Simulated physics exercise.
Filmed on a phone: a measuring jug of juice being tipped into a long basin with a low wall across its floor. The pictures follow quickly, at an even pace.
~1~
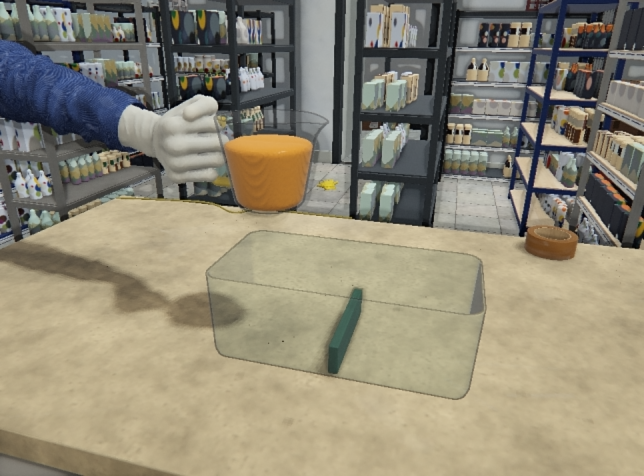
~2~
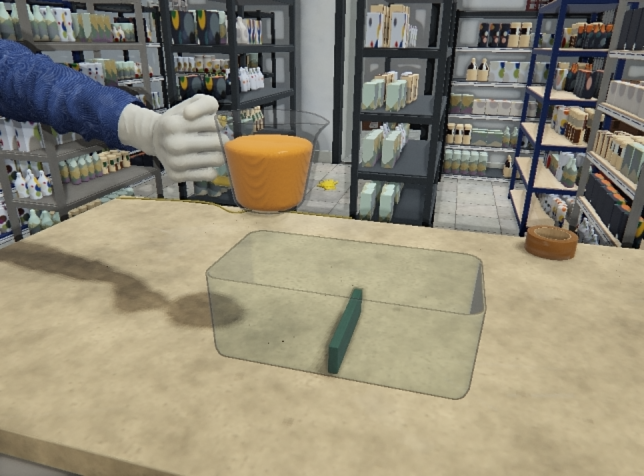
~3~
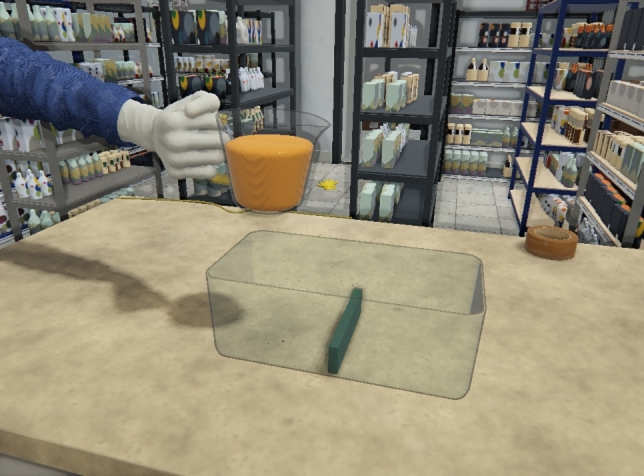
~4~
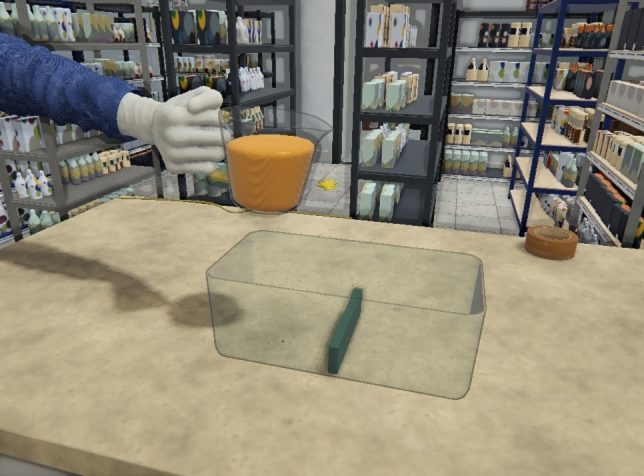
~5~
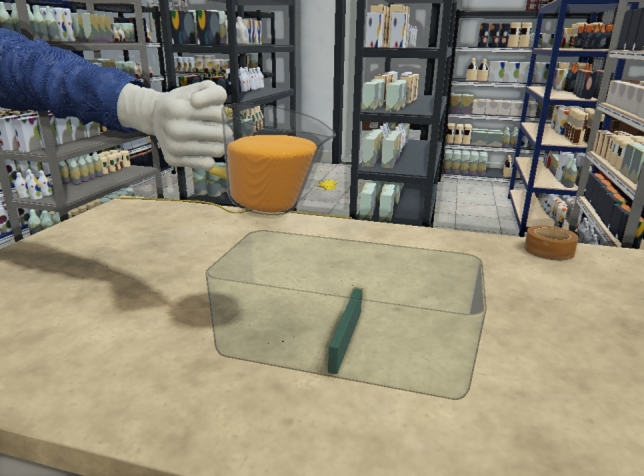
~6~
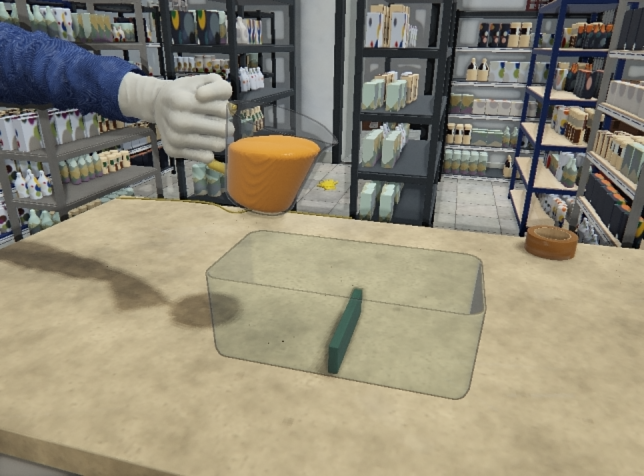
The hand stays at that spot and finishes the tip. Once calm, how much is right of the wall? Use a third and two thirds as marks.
The share right of the wall is over two thirds.
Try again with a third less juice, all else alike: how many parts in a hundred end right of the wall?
Some 60 per cent.
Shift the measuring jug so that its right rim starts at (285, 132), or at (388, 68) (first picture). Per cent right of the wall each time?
First some 5, then 80 per cent.
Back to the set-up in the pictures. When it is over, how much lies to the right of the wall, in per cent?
Some 75 per cent.
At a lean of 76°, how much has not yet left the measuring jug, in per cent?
Some 65 per cent.
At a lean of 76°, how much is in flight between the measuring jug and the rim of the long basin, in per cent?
Some 25 per cent.
A moment on, the measuring jug is tipped on its side and 67 per cent is still to pour, 0 is left of the wall and 11 right of it.
Next, the measuring jug is tipped right over and 6 per cent is still to pour, 14 is left of the wall and 73 right of it.
Then the measuring jug is tipped right over and 0 per cent is still to pour, 25 is left of the wall and 74 right of it.
Later the measuring jug is tipped right over and 0 per cent is still to pour, 25 is left of the wall and 74 right of it.
In the end 25 per cent lies left of the wall, 74 right of it and 1 outside.
